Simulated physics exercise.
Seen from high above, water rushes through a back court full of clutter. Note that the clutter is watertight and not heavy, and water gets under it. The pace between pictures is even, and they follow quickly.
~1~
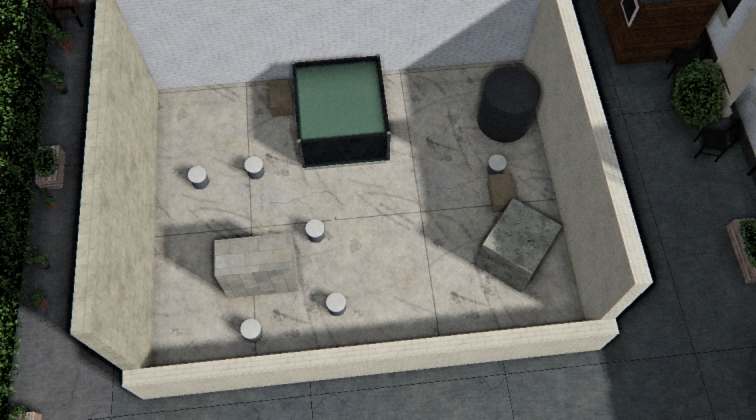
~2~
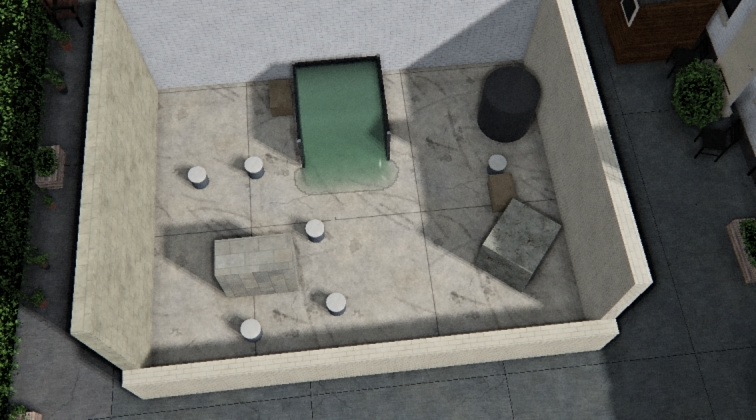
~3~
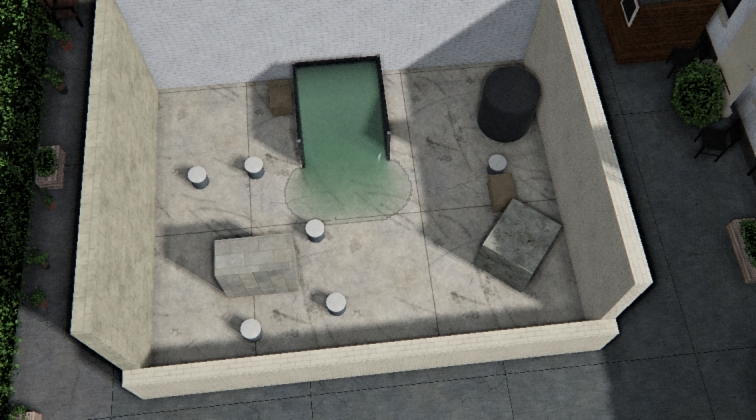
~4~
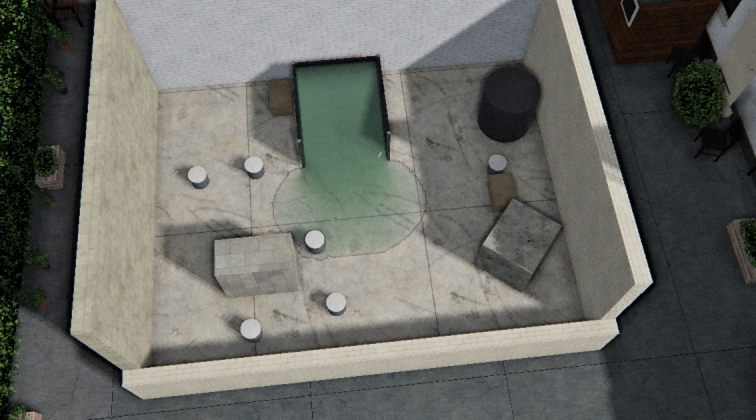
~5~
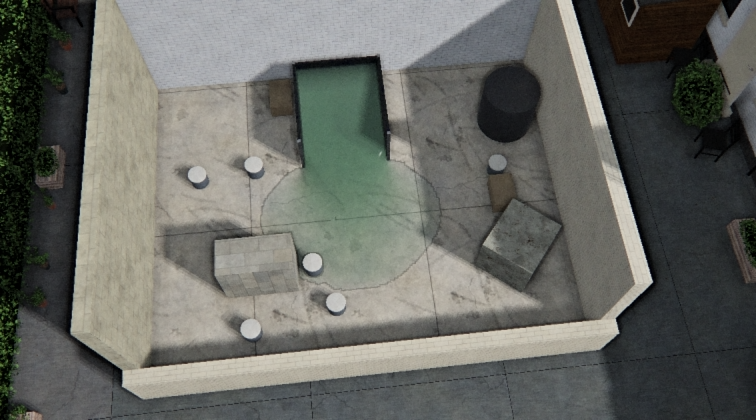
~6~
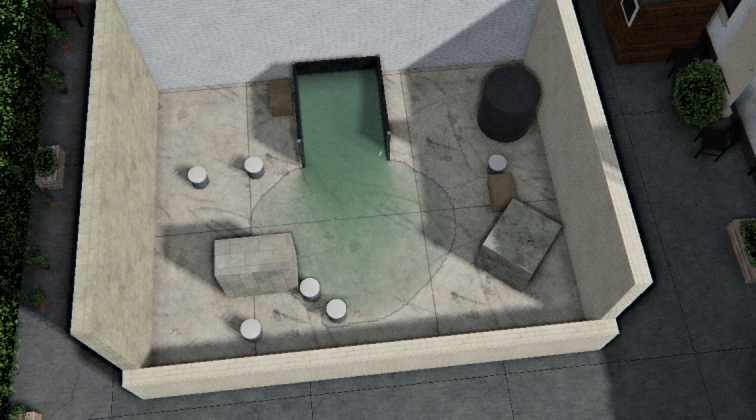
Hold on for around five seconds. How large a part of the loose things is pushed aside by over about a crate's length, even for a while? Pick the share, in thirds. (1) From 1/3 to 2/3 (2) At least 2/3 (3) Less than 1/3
(1) From 1/3 to 2/3.
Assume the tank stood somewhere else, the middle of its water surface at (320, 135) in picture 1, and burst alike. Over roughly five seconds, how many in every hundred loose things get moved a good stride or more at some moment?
Roughly 50 percent of them.
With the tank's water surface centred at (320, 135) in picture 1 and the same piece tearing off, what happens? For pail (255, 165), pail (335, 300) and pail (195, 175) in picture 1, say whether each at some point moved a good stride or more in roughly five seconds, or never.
Item one not displaced far, item two travelled far enough, item three travelled far enough.
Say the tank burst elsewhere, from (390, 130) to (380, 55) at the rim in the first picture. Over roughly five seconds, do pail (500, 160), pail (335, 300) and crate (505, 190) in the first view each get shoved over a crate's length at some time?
Taking them one at a time, the first gets shoved clear, the second gets shoved clear and the third gets shoved clear.
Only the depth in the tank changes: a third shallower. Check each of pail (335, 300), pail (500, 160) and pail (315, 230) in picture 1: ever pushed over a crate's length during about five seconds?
As listed: That far or more, never so far, moved that far.
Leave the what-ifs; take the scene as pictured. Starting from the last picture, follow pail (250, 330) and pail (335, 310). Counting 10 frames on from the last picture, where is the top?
Roughly (241, 301), then (327, 338).
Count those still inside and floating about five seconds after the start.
That makes 5.
A moment on, 2 of 8 are well off their spots; 1 afloat.
Next, 3 of 8 are well off their spots; 2 afloat.
Later, 2 of 8 are well off their spots; 3 afloat.
In the end, 3 of 8 are well off their spots, and 4 have been at some point; 5 afloat.
